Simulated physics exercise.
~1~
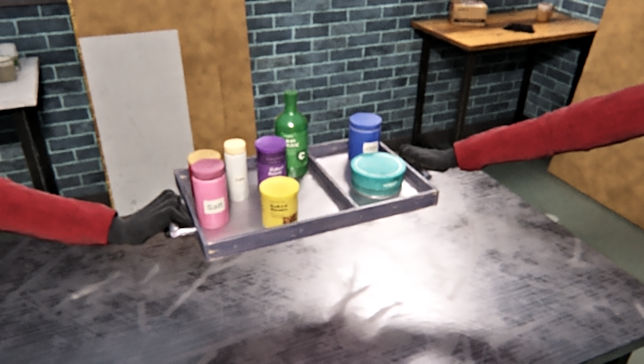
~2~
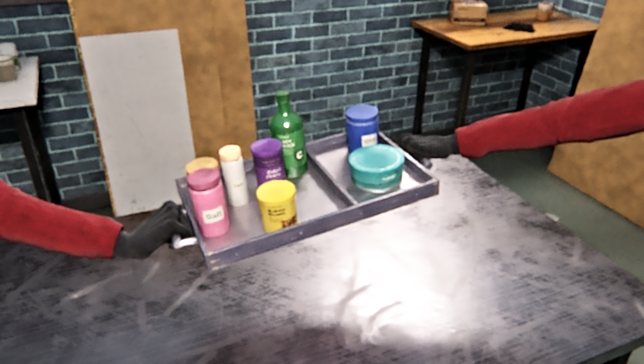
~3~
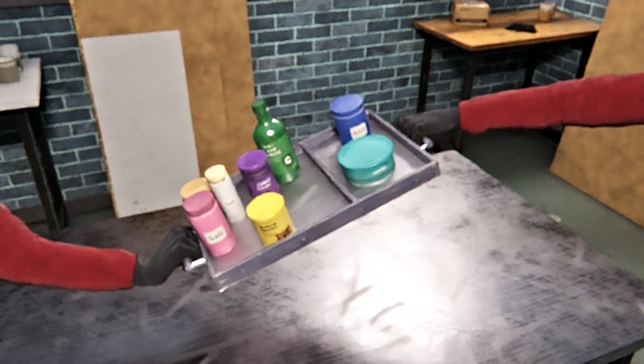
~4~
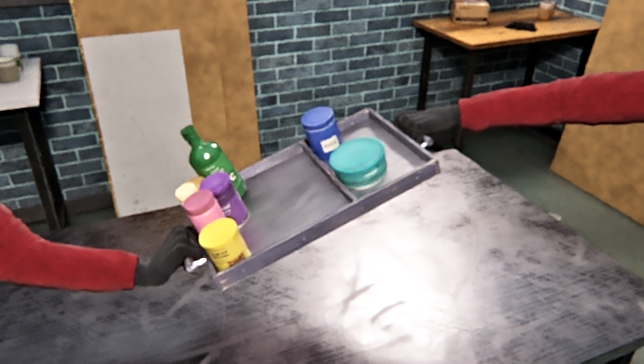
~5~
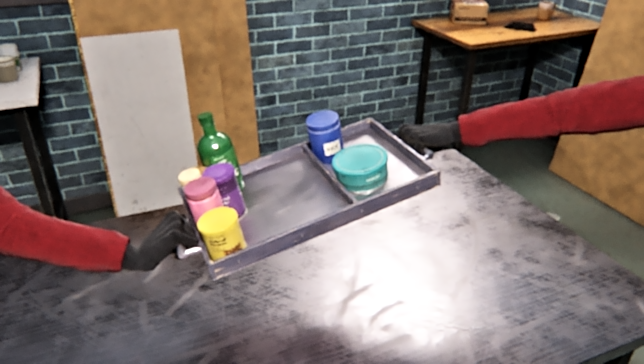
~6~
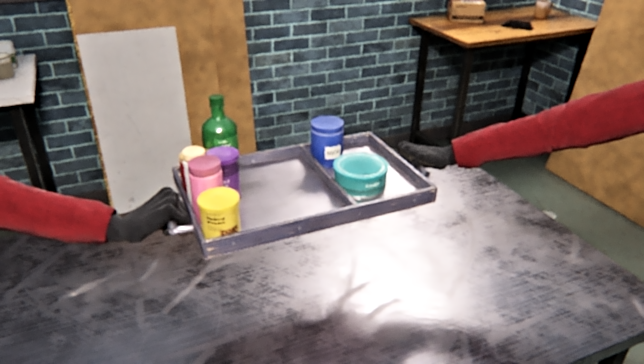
A tray tilts down to the left, its containers slide left, and gloved hands level it.
